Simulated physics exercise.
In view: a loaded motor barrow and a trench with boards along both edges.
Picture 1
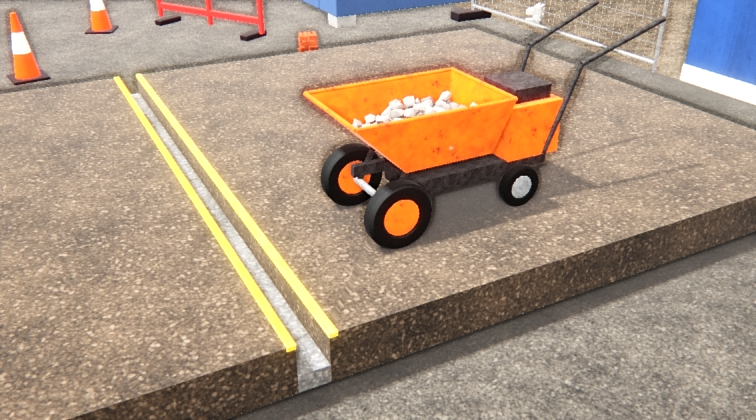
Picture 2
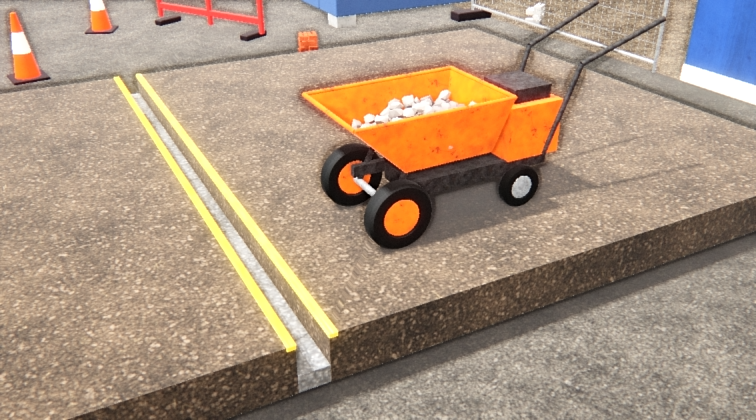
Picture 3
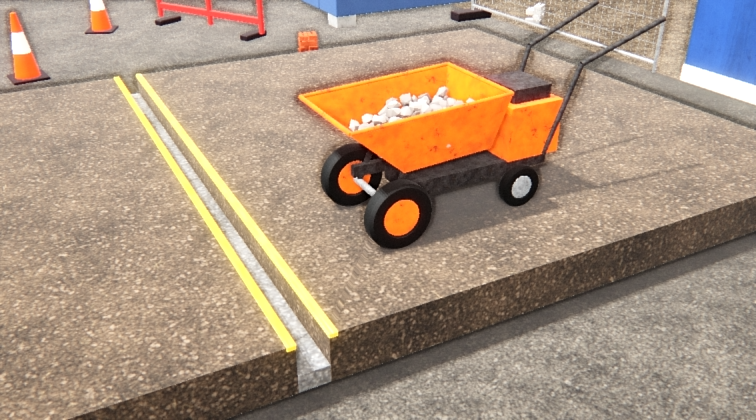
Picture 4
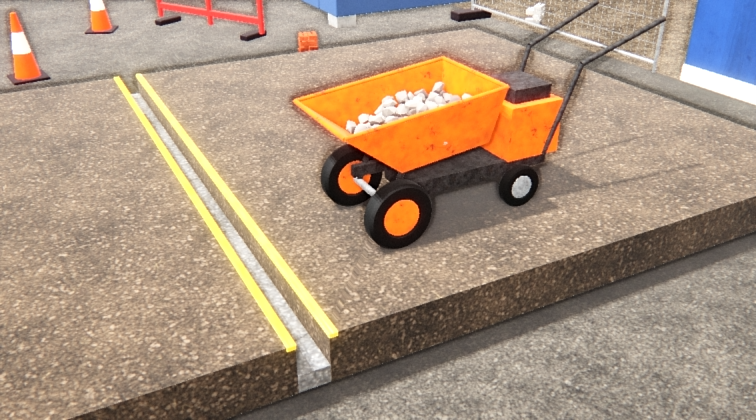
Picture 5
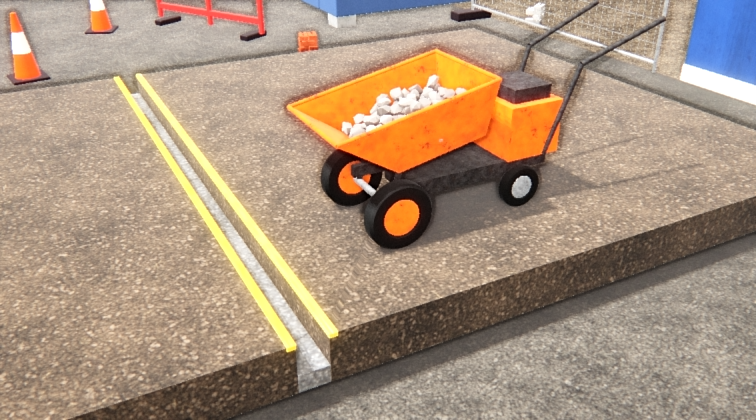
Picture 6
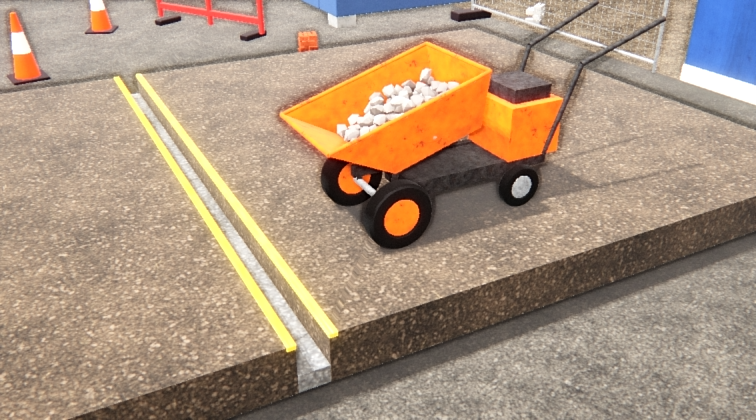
In the video, an orange motor barrow loaded with broken stones stands on brown ground beside a narrow trench edged with yellow boards. Its skip starts level, then gradually tilts forward toward the left while the wheels stay still.
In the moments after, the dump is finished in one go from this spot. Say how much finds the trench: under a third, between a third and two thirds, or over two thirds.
The trench ends with from one third to two thirds of it.
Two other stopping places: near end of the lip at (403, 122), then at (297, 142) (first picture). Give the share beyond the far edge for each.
The first gives 0 %, the second 60 %.
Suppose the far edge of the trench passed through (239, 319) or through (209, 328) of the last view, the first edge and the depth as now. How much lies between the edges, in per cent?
About 80 and 80 per cent.
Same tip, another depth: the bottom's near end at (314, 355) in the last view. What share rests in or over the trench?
About 40 per cent.
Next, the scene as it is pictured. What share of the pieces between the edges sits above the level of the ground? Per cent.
Roughly 15 in a hundred.
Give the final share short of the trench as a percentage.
Close to 0 per cent.
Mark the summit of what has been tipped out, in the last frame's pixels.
Near (255, 240).
Shortly afterwards, skip tipped steeply; the whole lot in the skip.
Next, skip tipped right over; near two thirds in the skip; only a few short of the trench; near a quarter in or heaped over the trench.
Some moments later, skip tipped right over; near a quarter in the skip; only a few short of the trench; near half in or heaped over the trench; near a quarter beyond it.
In the end, skip tipped right over; near a quarter in the skip; only a few short of the trench; near half in or heaped over the trench; near a quarter beyond it.
